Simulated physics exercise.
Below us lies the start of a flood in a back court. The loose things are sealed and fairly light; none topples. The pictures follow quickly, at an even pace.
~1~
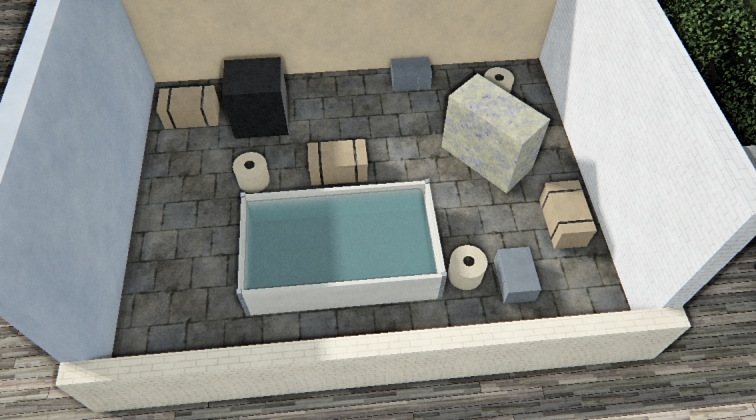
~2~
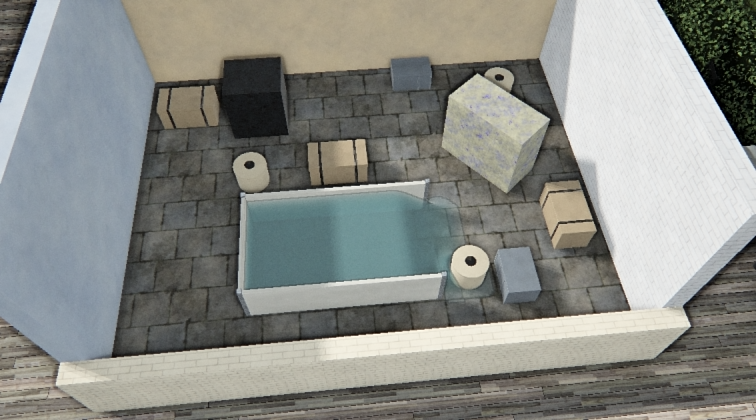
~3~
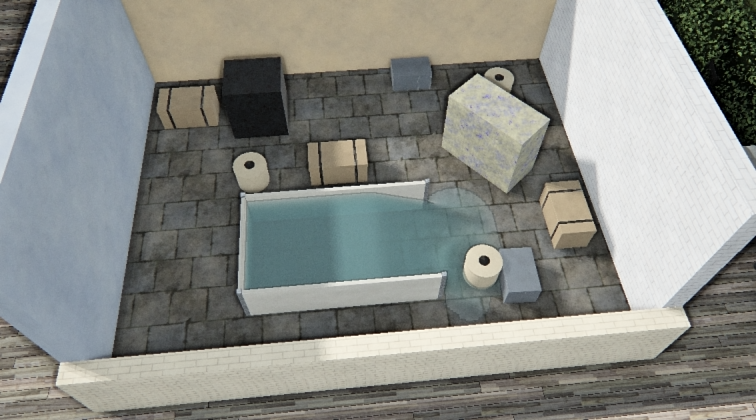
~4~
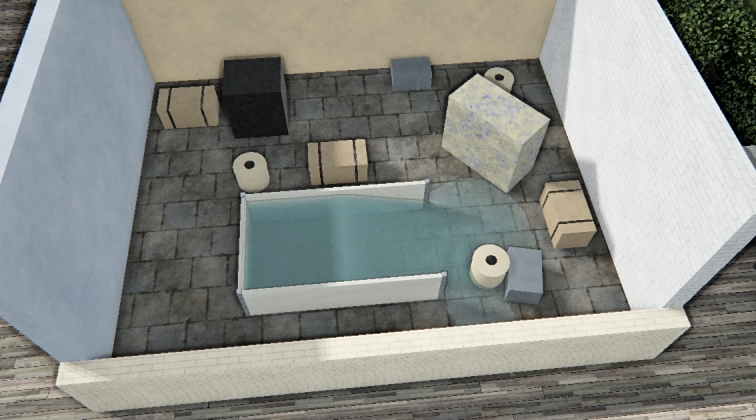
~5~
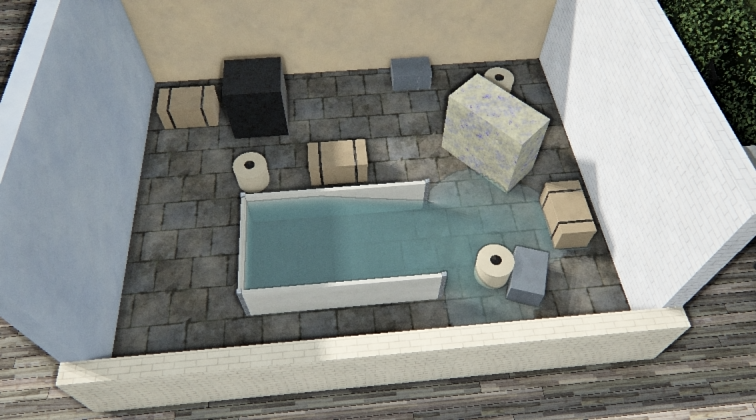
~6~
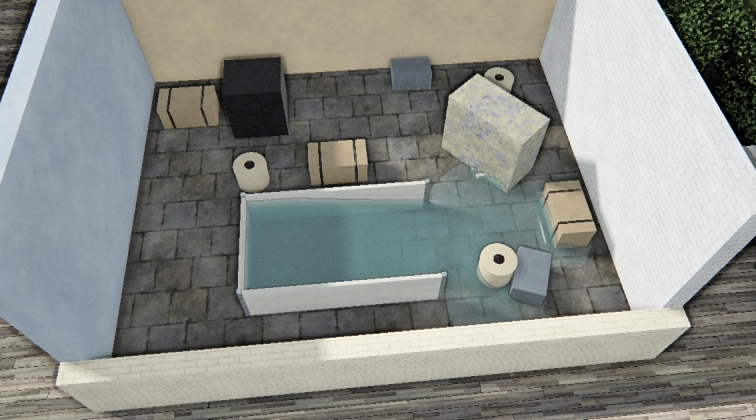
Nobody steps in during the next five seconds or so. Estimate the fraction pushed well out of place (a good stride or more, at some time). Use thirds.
That comes to between one and two thirds.
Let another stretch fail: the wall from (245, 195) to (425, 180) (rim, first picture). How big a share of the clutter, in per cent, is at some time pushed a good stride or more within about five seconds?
Some 50 per cent.
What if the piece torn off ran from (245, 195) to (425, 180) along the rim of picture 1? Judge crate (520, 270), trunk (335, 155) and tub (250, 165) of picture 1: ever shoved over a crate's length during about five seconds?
One after the other: Less than that, yes, pushed that far.
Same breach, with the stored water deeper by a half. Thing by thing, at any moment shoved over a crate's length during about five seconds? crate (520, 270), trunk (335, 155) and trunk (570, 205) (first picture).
In that order: Pushed that far, under that, moved that far.
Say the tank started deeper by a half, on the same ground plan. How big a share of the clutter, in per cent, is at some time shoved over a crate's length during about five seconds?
Close to 60 %.
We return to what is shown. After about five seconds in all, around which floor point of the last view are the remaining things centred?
Near (375, 167).
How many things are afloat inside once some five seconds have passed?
I count 2.
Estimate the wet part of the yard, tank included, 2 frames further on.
Close to 25 %.
A moment on, 0 of 8 are well off their spots; 1 afloat.
Next, 2 of 8 are well off their spots; 2 afloat.
Later, 3 of 8 are well off their spots; 3 afloat.
In the end, 4 of 8 are well off their spots, and 4 have been at some point; 2 afloat.
